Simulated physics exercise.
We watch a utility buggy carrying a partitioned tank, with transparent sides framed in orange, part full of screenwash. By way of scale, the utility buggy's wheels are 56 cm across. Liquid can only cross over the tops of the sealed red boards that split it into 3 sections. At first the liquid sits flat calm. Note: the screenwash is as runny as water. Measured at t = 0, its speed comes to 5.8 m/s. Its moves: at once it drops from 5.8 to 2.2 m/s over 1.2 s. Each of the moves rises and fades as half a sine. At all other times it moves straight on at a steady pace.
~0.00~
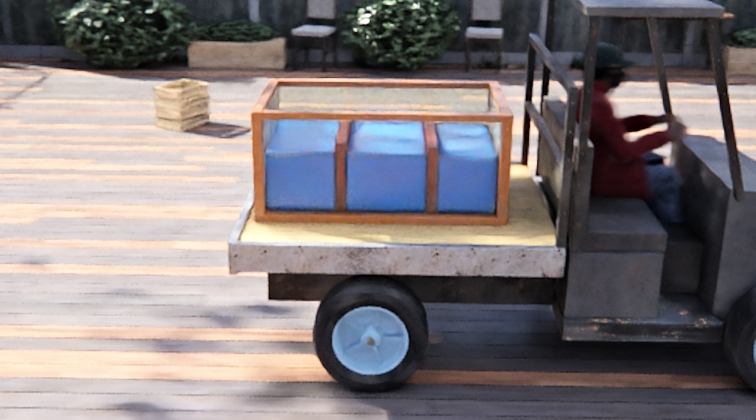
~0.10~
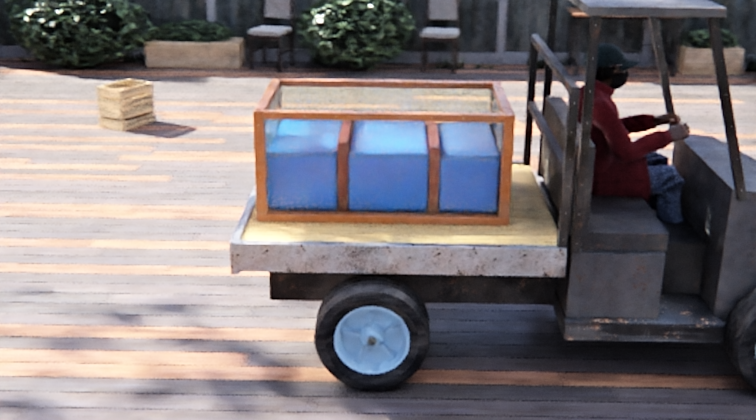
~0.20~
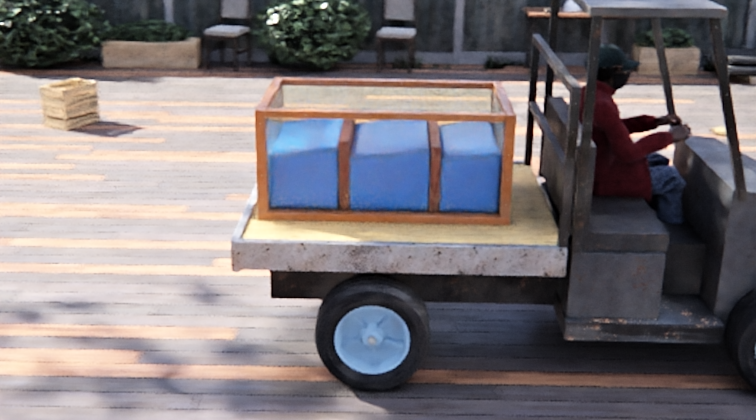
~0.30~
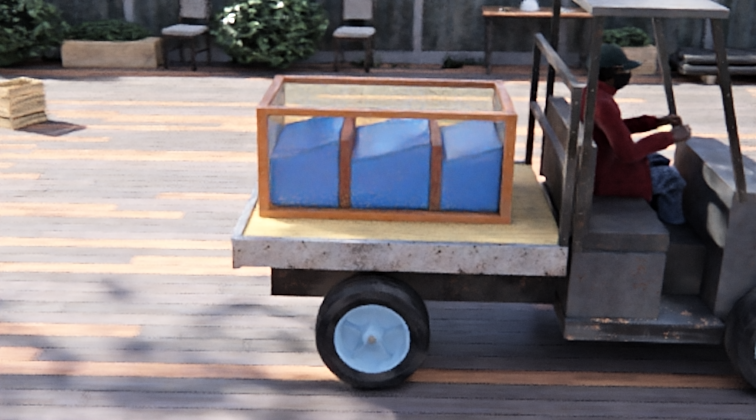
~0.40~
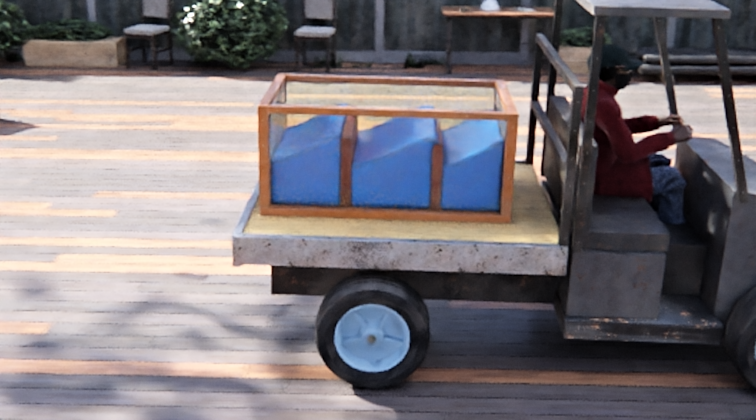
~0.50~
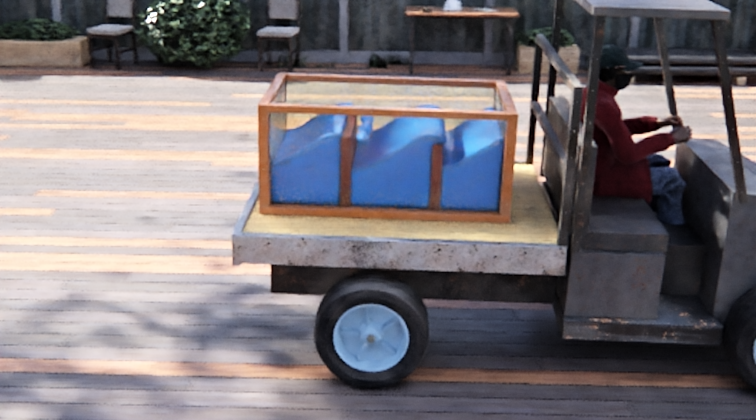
On a sunlit plank-floored yard, a driver in red steers a utility buggy rightward, carrying an orange-framed clear tank of blue liquid in three compartments, as chairs and bushes slide left behind. The liquid starts nearly level, then slants, and finally swells into curling waves within the compartments.
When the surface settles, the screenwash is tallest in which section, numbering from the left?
I would say the third one.
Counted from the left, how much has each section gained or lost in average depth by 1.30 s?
In cm: 2 down, 3 down, 5 up.
Then, 0.90 s in, the sections hold 29, 28, 36 cm, left to right.
Then, 1.30 s in, the sections hold 29, 28, 36 cm, left to right.
Then, 1.80 s in, the sections hold 29, 29, 35 cm, left to right.
Then, 4.18 s in, the sections hold 29, 30, 34 cm, left to right.
